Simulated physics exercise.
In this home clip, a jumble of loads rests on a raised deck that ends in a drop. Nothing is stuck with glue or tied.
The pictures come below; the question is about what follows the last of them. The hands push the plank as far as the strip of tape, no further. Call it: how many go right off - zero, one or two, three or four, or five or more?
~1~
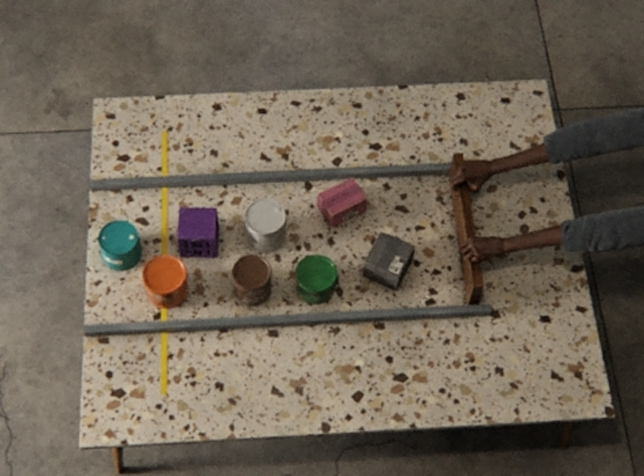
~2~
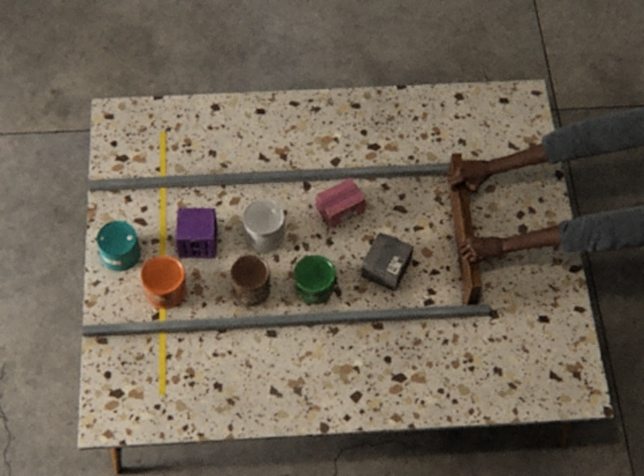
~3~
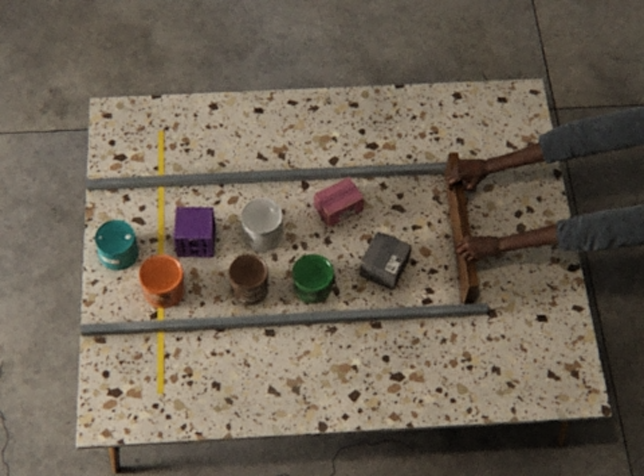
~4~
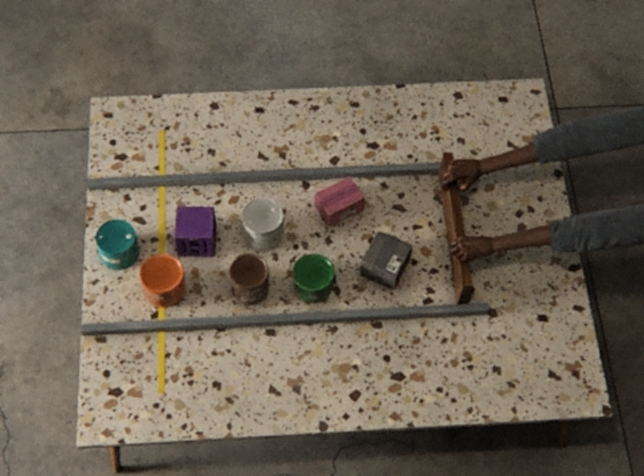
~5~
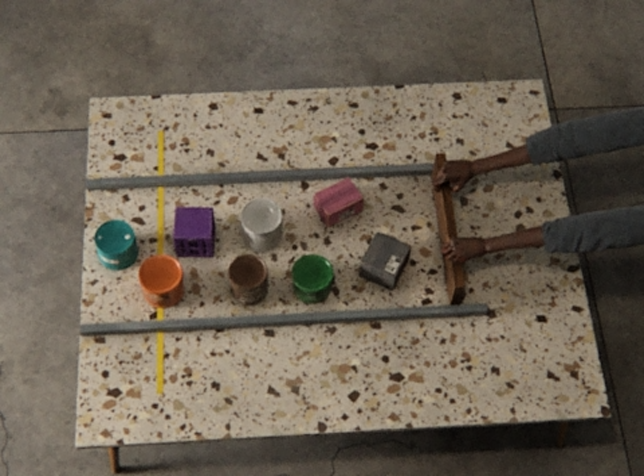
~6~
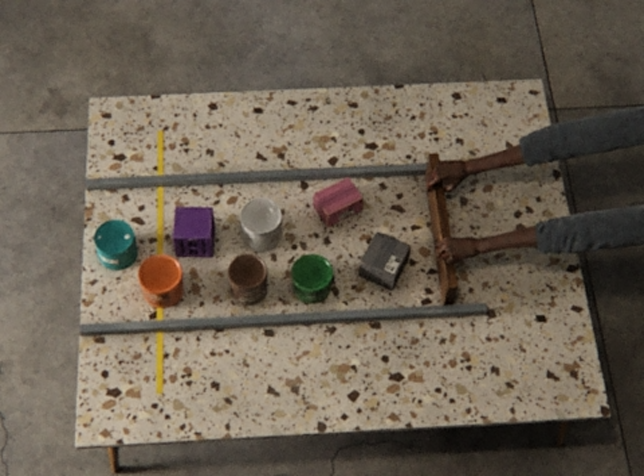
Three or four go off.
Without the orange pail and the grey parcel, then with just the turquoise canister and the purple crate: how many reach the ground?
That gives 1 in the first case, then 2 in the second.
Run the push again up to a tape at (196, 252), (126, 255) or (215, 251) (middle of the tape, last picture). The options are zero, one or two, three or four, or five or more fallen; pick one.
1 or 2; five or more; one to two.
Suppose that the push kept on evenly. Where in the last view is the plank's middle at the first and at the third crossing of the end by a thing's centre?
At (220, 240) for the first, at (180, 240) for the third.
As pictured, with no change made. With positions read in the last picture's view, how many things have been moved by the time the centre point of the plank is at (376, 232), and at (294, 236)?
I count 1 first and 5 after.
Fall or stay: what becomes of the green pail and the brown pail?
Final state: Green pail in place, brown pail off.
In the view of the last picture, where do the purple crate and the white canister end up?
Purple crate at about (100, 243), white canister at about (138, 231).
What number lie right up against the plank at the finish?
My count gives 3.
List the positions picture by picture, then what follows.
The first frame shows turquoise canister (120, 246); orange pail (166, 282); purple crate (198, 233); plank (465, 228); tape (164, 254).
The second frame shows orange pail (164, 283); grey parcel (387, 261).
The third frame shows purple crate (195, 232); plank (461, 228).
The fourth frame shows turquoise canister (118, 245); white canister (263, 225).
The fifth frame shows orange pail (162, 282); pink box (338, 202).
The sixth frame shows turquoise canister (116, 245); orange pail (162, 282); purple crate (194, 232); plank (441, 229); tape (160, 253).
A little later, none off yet; turquoise canister at rest near (116, 245); orange pail at rest near (162, 282); purple crate at rest near (194, 232).
Next, none off yet; turquoise canister at rest near (116, 245); orange pail shifted a little near (145, 282); purple crate at rest near (194, 232).
Later still, none off yet; turquoise canister at rest near (115, 245); orange pail shifted well along near (74, 284); purple crate shifted about its own width near (153, 237).
When it is over, the number that fall off is three or four; down, brown pail, orange pail and turquoise canister.
